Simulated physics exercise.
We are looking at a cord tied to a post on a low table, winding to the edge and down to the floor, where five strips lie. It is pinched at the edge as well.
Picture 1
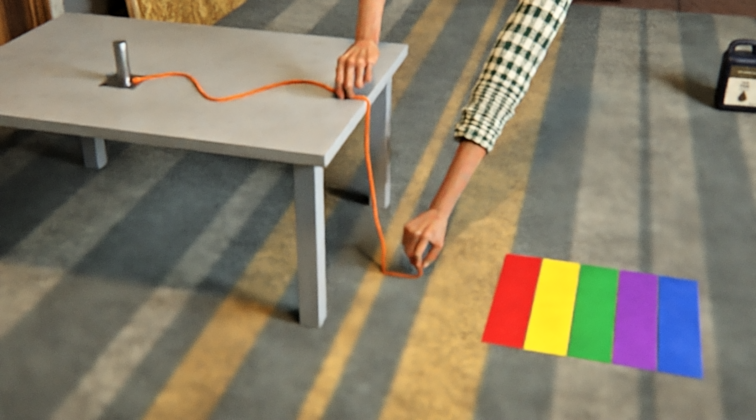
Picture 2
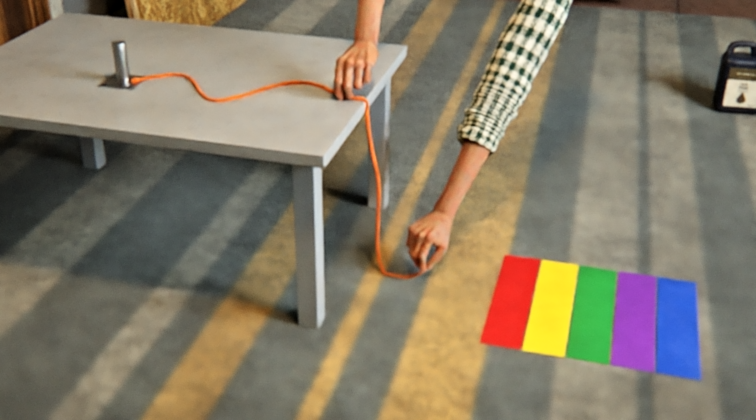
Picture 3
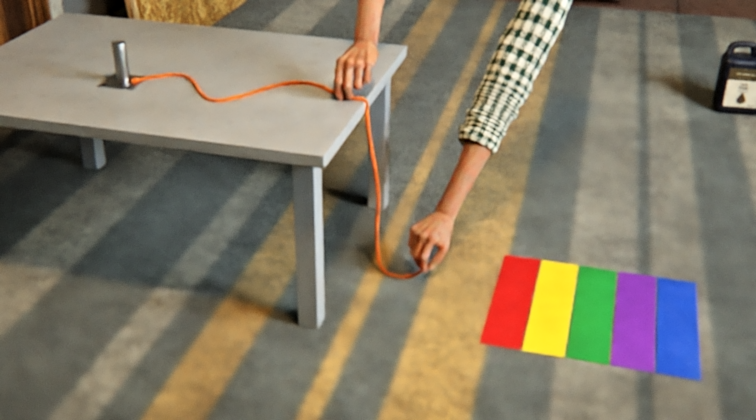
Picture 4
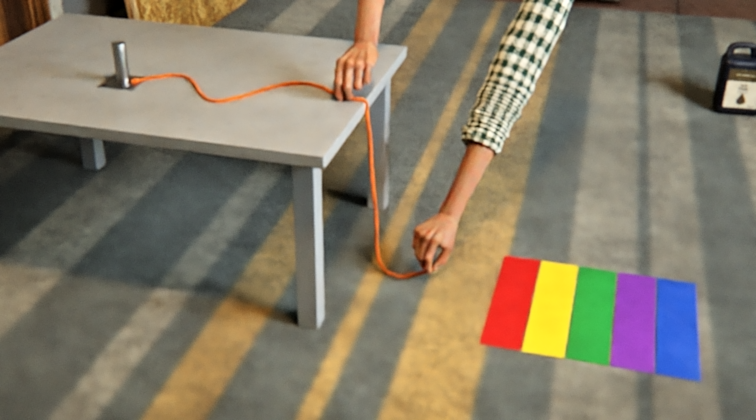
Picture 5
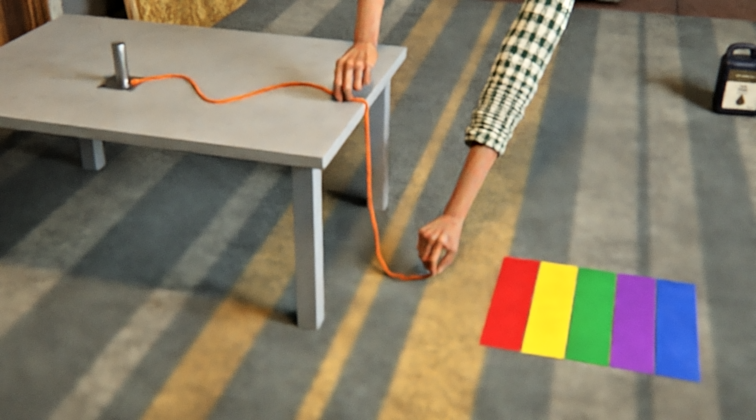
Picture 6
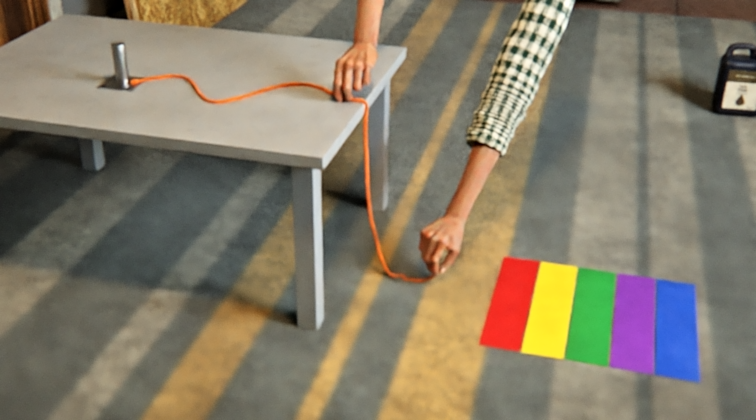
In this clip, one hand pins an orange cord at the edge of a low gray table while another, in a checkered sleeve, moves the cord's lower end slightly right near the floor, beside red, yellow, green, purple and blue strips.
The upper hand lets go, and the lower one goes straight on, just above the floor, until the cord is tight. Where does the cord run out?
It halts on the purple strip.
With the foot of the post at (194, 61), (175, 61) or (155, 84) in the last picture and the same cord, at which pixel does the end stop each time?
Near (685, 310), (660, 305) and (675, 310).
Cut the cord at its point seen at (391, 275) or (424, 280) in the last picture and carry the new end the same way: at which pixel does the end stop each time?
Near (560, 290) and (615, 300).
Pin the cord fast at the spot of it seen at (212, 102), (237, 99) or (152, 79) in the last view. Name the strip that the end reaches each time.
Taking them in turn: Green; green; purple.
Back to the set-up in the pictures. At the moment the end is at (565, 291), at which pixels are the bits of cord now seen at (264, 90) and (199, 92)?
About (314, 103), and the other about (228, 94).
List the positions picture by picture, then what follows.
The first frame shows end (421, 266); red (506, 327); yellow (548, 334); green (591, 341); purple (635, 348); blue (680, 356).
The second frame shows end (426, 268); cord through (170, 75) (209, 99) (292, 83) (362, 100) (379, 181) (379, 256).
The third frame shows end (428, 268).
The fourth frame shows end (432, 270); cord through (170, 75) (209, 100) (292, 83) (362, 101) (373, 182) (378, 257).
The fifth frame shows end (436, 271).
The sixth frame shows end (438, 272); cord through (170, 76) (209, 101) (291, 84) (361, 102) (367, 183) (381, 258).
A little later, end near (565, 291); over yellow.
Next, end near (612, 298); over green.
When it is tight, end near (641, 303); over purple. Over purple.
